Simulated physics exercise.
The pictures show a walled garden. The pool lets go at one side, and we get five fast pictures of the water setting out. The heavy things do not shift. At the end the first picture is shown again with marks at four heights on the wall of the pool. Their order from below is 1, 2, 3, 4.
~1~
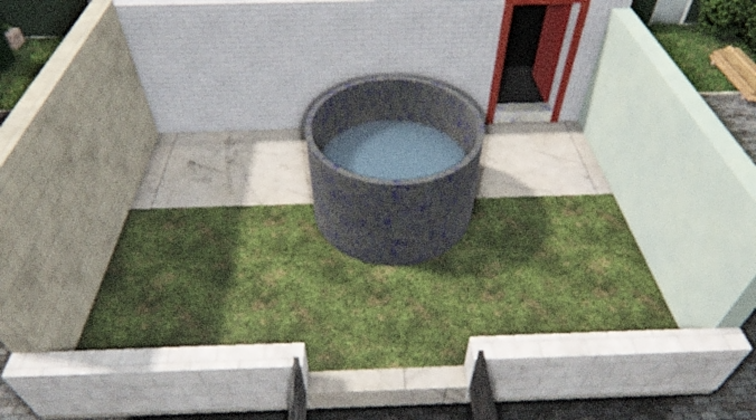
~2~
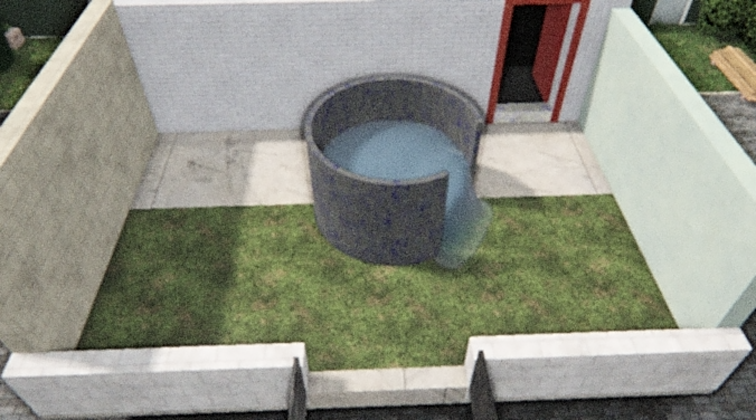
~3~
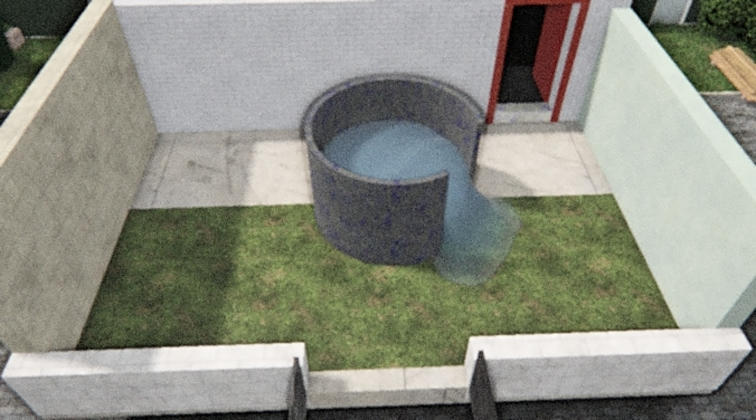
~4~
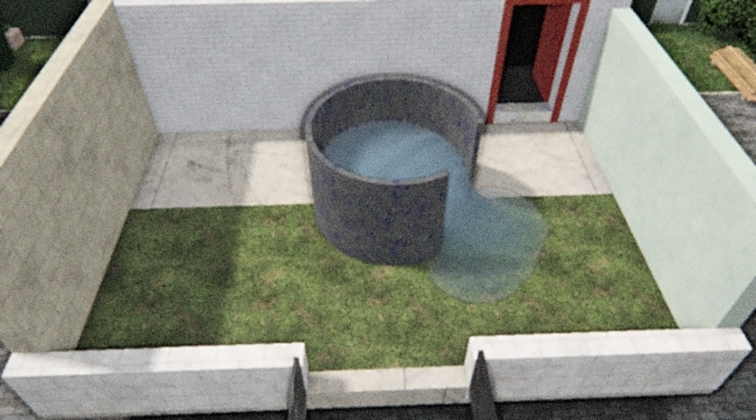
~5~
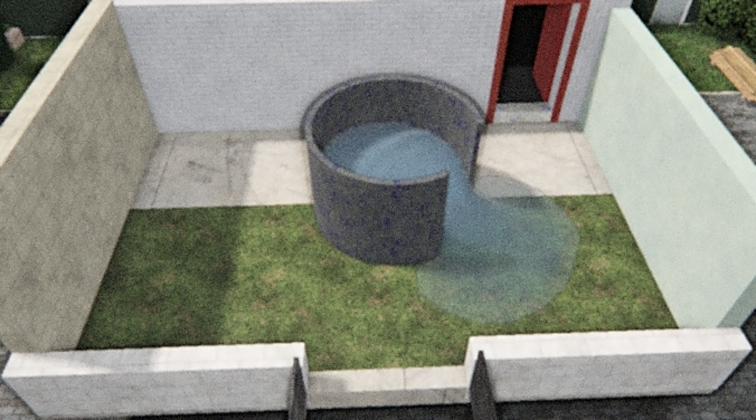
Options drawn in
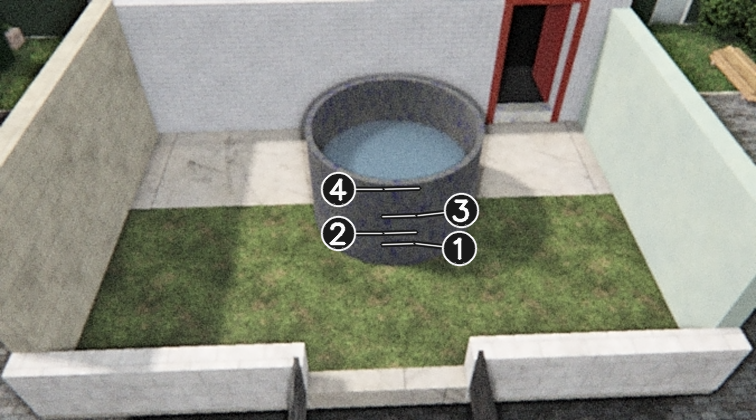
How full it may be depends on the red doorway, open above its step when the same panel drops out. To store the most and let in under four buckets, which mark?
The limit is 3.
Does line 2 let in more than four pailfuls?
No, not at all.
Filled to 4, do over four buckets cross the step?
Yes.
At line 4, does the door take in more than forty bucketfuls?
No, less.
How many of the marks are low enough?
Three.
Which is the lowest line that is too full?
4 it is.
On the marked copy, 1 at (398, 244); 2 at (399, 232); 3 at (399, 216); 4 at (400, 188); from the bottom up 1, 2, 3, 4.
With 1, nothing gets over.
With 2, nothing gets over.
With 3, a bucket or two gets in.
With 4, about 12 bucketfuls get in.
